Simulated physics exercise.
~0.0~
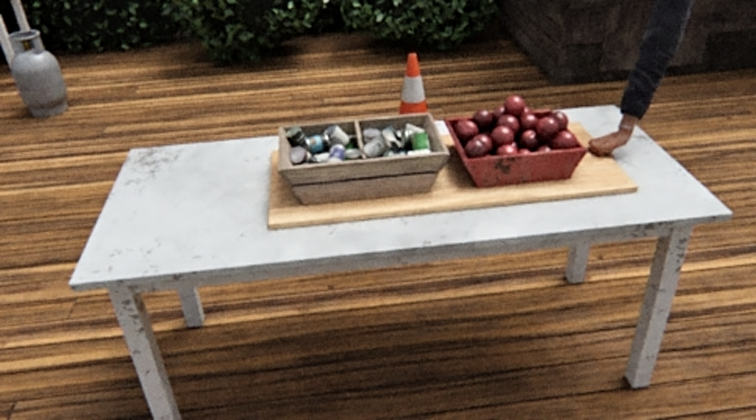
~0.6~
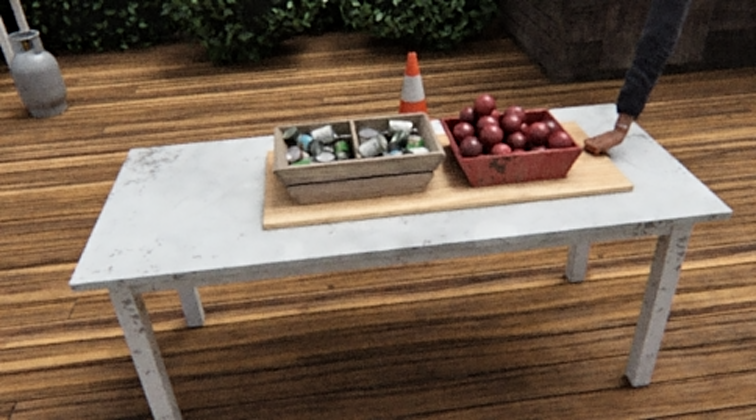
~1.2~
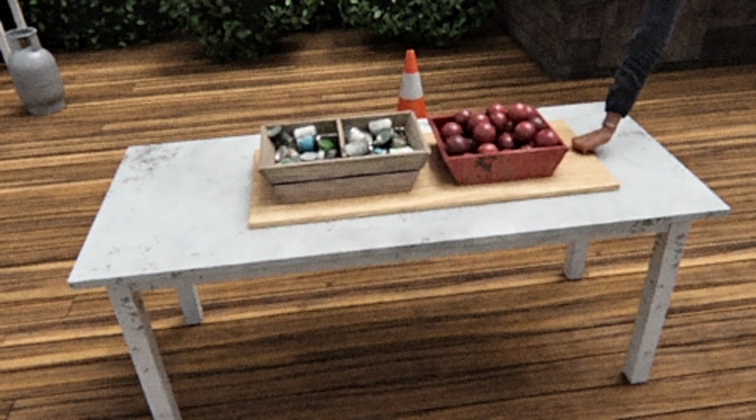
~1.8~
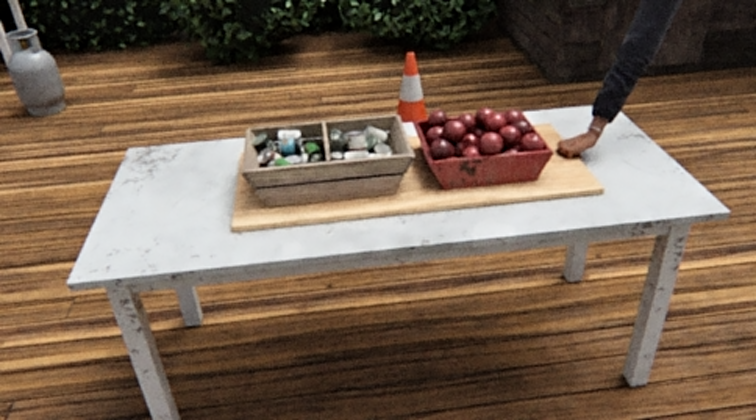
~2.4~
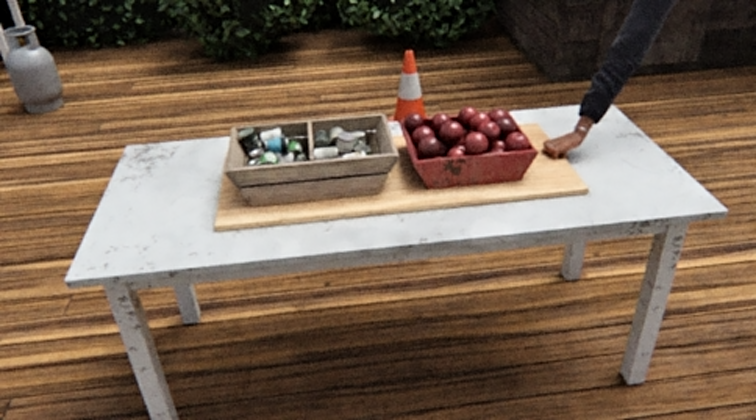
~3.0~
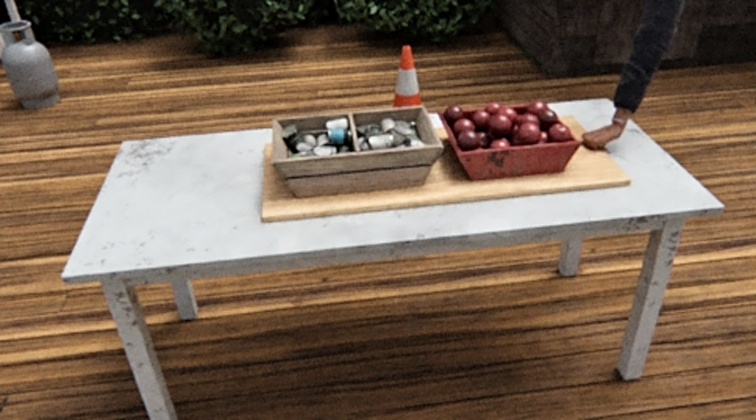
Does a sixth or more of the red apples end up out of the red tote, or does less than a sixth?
Less than a sixth of the red apples end up out of the red tote. They stay heaped inside it as the board slides out and back.
